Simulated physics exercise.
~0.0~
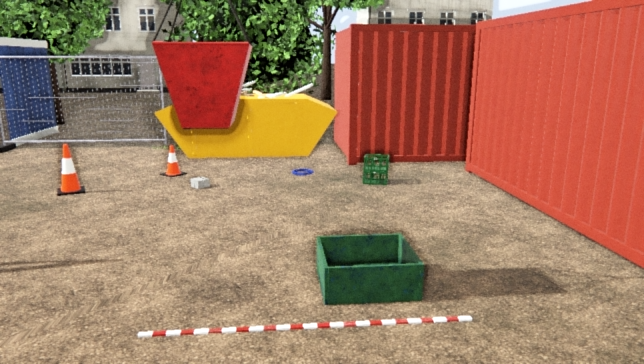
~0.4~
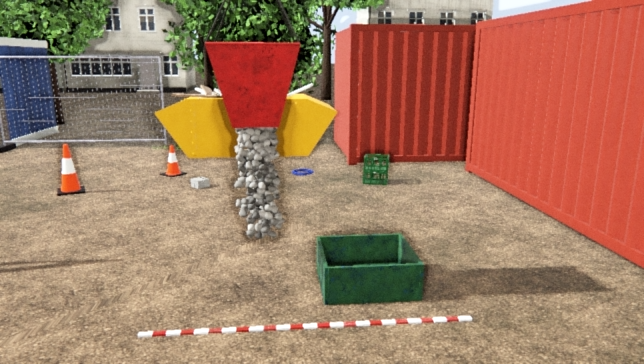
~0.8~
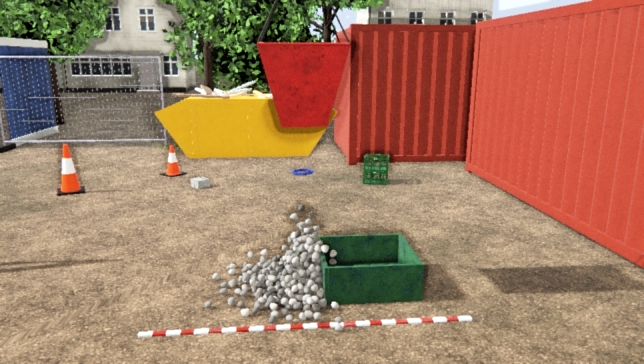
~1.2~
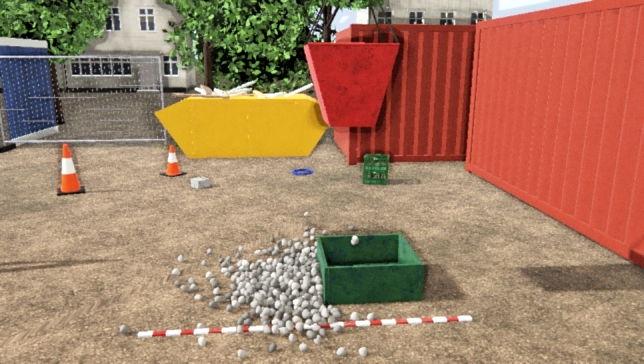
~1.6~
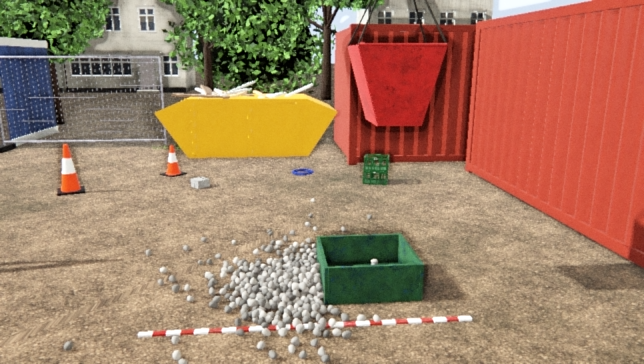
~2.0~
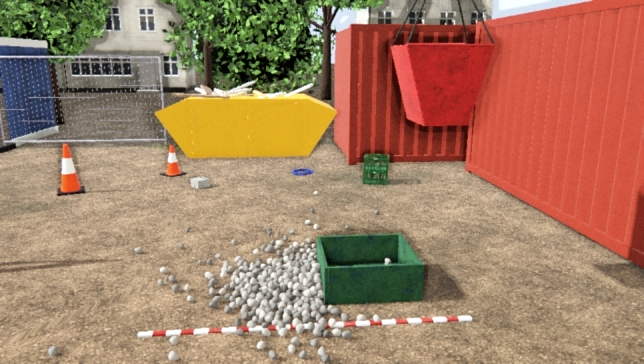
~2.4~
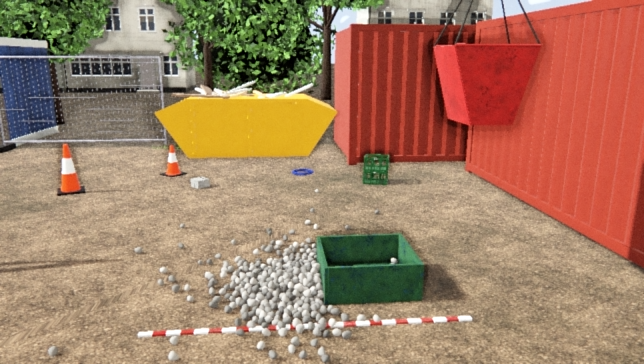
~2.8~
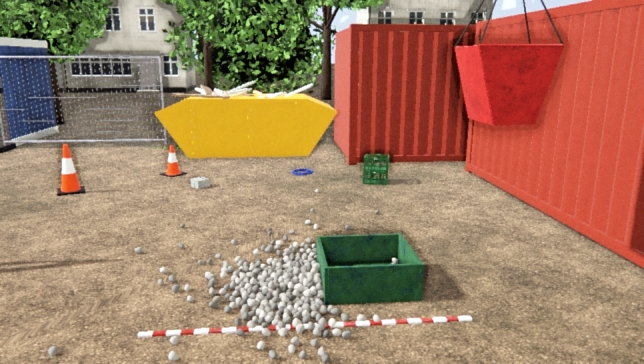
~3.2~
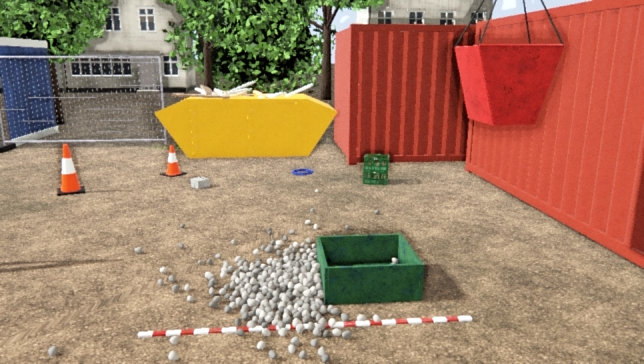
A red skip moving right drops round stones that mostly pile left of the green bin.
